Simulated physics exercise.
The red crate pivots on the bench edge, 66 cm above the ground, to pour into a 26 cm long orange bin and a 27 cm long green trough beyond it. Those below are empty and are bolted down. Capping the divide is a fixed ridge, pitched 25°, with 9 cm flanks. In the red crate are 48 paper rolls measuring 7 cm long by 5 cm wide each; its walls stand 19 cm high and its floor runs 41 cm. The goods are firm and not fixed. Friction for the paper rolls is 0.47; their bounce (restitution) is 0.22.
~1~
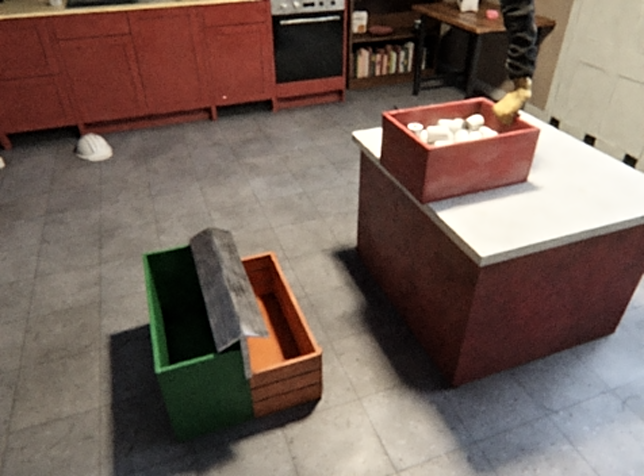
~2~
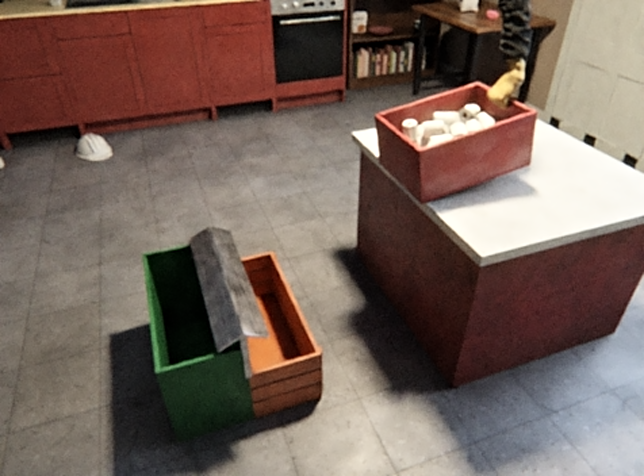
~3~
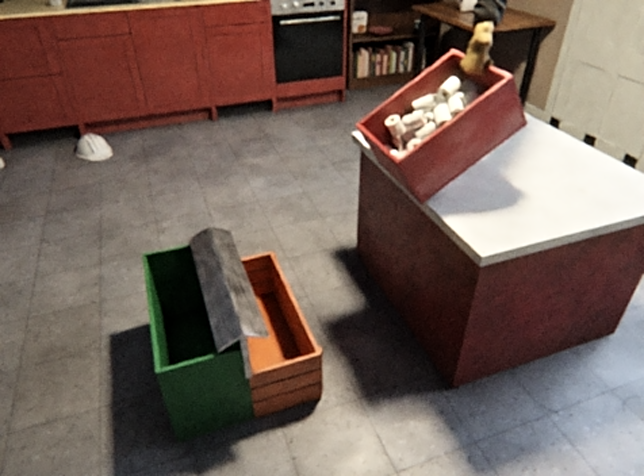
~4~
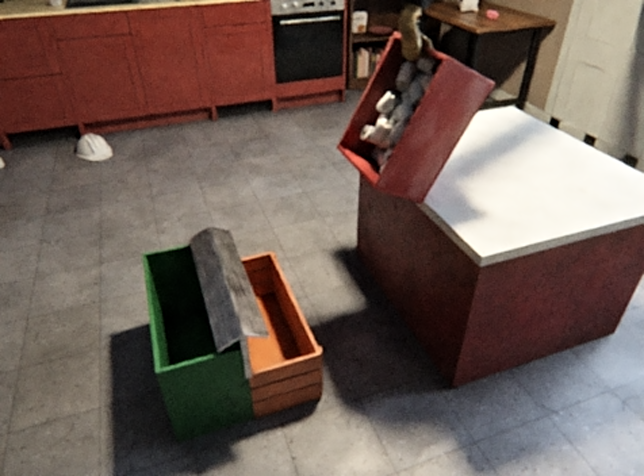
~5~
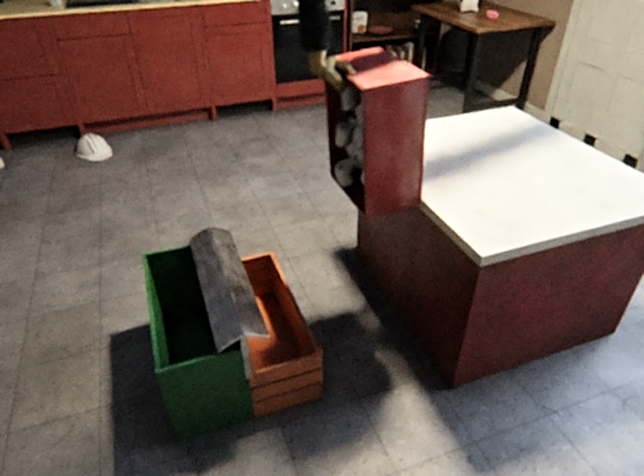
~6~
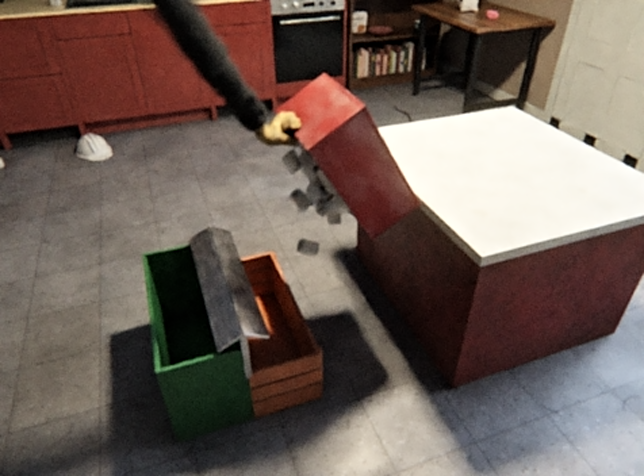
A red crate of pale rolls sits on a white-topped red bench at right, in a kitchen with a grey tiled floor, seen from above by a still camera. On the floor at left stand a green trough and an orange bin, a dark ridged piece between them. A yellow-gloved hand on a dark arm tilts the crate leftward past upright over the bench edge, and several rolls drop out.
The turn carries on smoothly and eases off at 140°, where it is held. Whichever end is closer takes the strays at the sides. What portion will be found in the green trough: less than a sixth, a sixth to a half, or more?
Looks like not even one sixth of them.
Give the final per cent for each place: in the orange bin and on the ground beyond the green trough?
Roughly 50 and 0 per cent.
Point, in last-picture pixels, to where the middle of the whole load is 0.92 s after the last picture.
The middle lies close to (282, 333).
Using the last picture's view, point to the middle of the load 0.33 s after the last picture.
I'd put it close to (273, 328).
Then, 0.15 s after the last picture, tilt 139°; 5 still in the red crate, 3 in the orange bin and 40 in the air.
Then, 0.33 s after the last picture, tilt 140°; 19 in the orange bin, 3 in the green trough, 13 on the ground short of the orange bin and 13 in the air.
Then, 0.59 s after the last picture, tilt 140°; 23 in the orange bin, 3 in the green trough, 19 on the ground short of the orange bin and 3 in the air.
Outcome (0.92 s after the last picture), 24 in the orange bin, 3 in the green trough, 20 on the ground short of the orange bin and 1 on the ground beyond the green trough. Asked share, 3 of 48, 6 per cent.
